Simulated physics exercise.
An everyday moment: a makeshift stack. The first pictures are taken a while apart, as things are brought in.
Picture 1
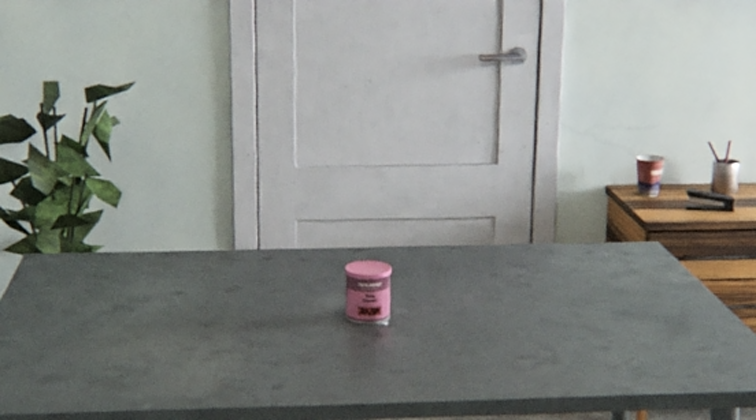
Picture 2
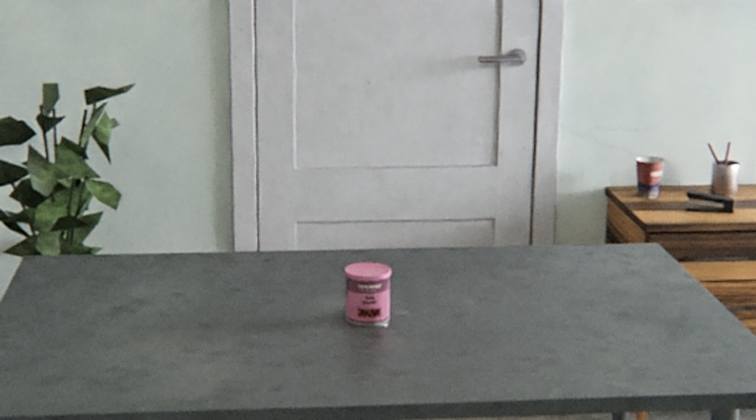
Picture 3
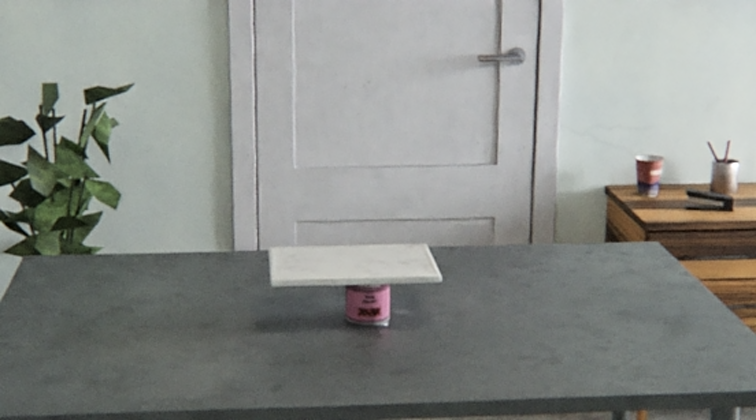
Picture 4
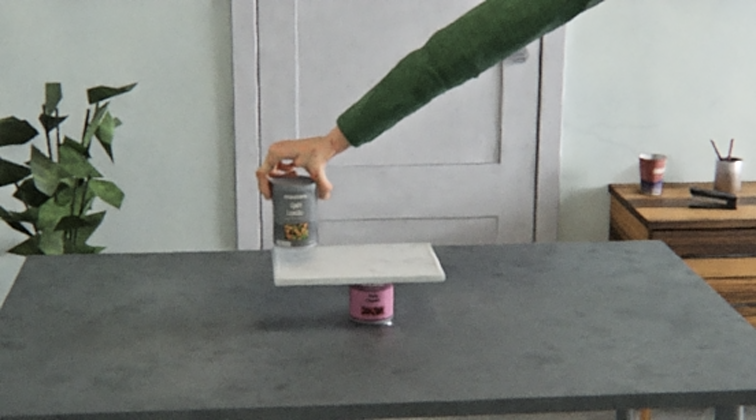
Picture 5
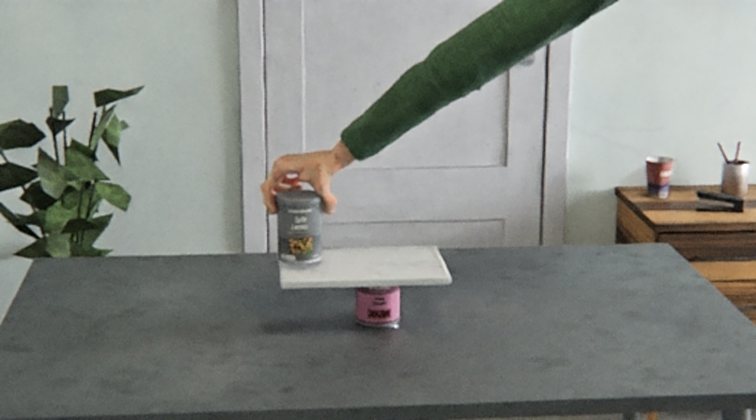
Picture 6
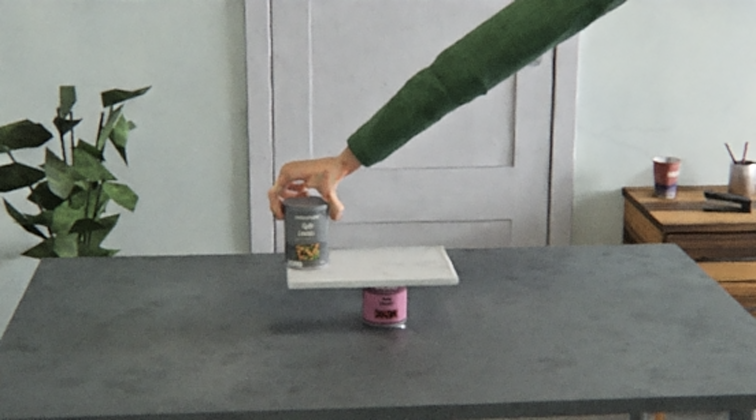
In a room with a pale door, seen from slightly above and in front, a dark grey table stands between a leafy plant on the left and a wooden cabinet holding a cup and a pot on the right. A pink tin sits mid-table, then a white board lies across it. A green-sleeved arm lowers a grey tin onto the board's left end, keeping hold, as the view shifts slightly left.
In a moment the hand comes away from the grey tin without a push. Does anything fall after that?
Here the stack loses its balance.
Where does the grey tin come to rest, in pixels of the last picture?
Around (239, 303).
Then, 0.40 s after the last picture, grey tin now fallen; white lid tipped 46° from how it was.
Then, 0.60 s after the last picture, white lid tipped 29° from how it was.
At rest, fallen, grey tin; moved from the start, white lid; pink tin in place. Seen from the same camera at the end, grey tin near (239, 303). The stack comes apart.
